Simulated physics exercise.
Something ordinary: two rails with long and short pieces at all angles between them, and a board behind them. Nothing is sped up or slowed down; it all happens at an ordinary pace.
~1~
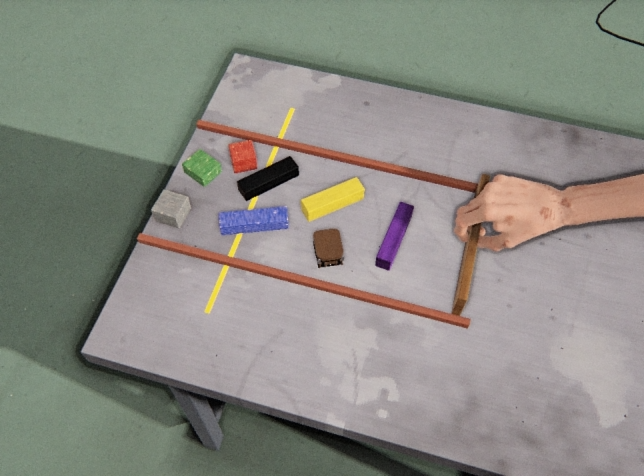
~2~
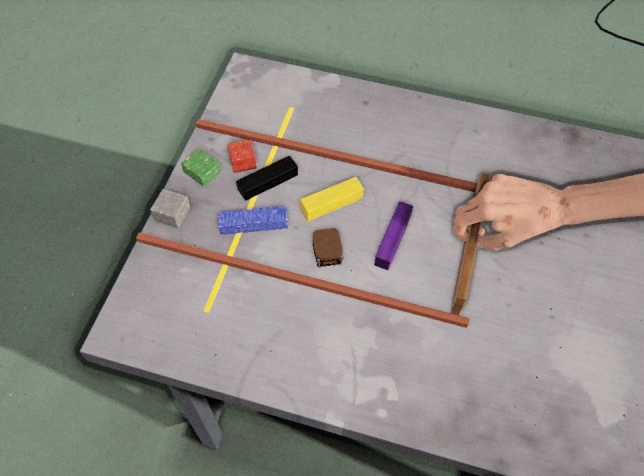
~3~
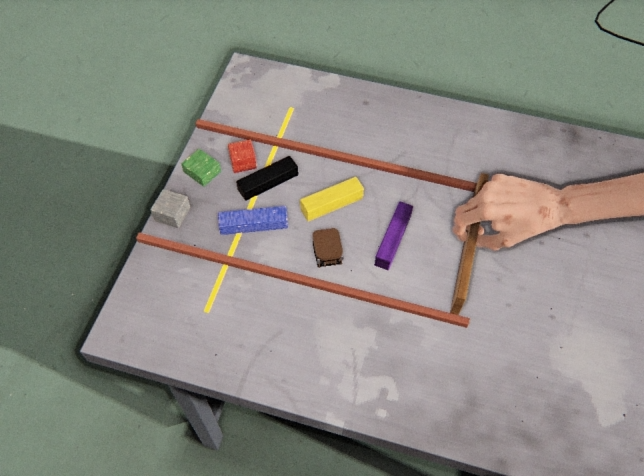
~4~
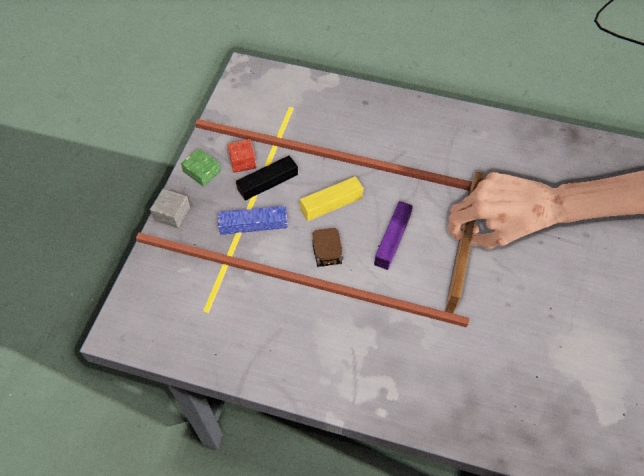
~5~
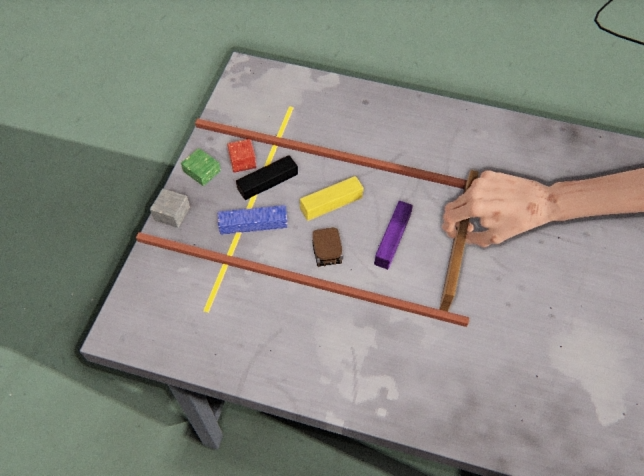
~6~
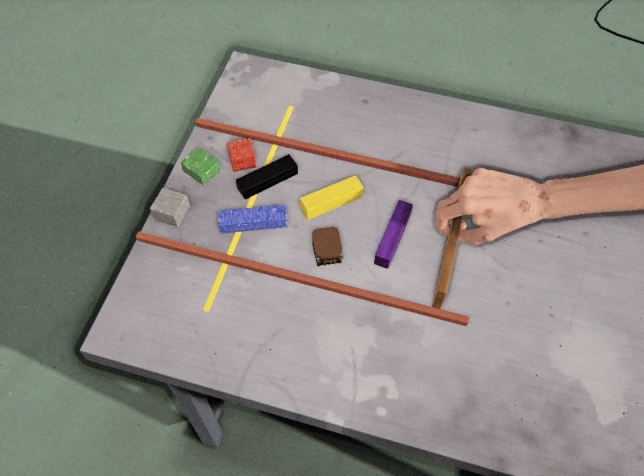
Hand sliding a wooden board slightly left between two reddish rails, while the coloured blocks and bars lying between them stay still.
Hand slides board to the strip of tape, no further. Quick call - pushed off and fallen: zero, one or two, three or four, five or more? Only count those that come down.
Call: Zero.
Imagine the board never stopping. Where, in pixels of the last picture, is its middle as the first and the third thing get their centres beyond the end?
First: Around (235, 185). Next: Around (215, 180).
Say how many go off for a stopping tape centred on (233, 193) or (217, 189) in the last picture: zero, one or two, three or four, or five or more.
One after the other: None, then 1 or 2.
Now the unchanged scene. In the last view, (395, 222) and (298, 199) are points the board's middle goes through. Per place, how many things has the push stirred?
That makes 1 at the first spot and 5 at the second.
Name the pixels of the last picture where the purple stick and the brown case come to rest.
One is at about (243, 198), the other at about (215, 233).
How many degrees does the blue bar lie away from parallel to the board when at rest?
It measures close to 40 degrees.
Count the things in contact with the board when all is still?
The count is 3.
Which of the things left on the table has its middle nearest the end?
The grey block finishes closest.
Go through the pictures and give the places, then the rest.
The first picture shows grey block (172, 209); green block (202, 168); red block (243, 157); board (471, 243); tape (254, 200).
The second picture shows green block (201, 167); yellow bar (332, 199).
The third picture shows red block (242, 156); board (470, 242).
The fourth picture shows grey block (171, 209); purple stick (394, 235).
The fifth picture shows green block (201, 167); brown case (327, 247).
The sixth picture shows grey block (170, 208); green block (201, 166); red block (242, 155); board (452, 236); tape (253, 198).
Soon after, none off yet; grey block at rest near (170, 208); green block at rest near (201, 166); red block at rest near (242, 155).
In the end, the number that fall off is zero.
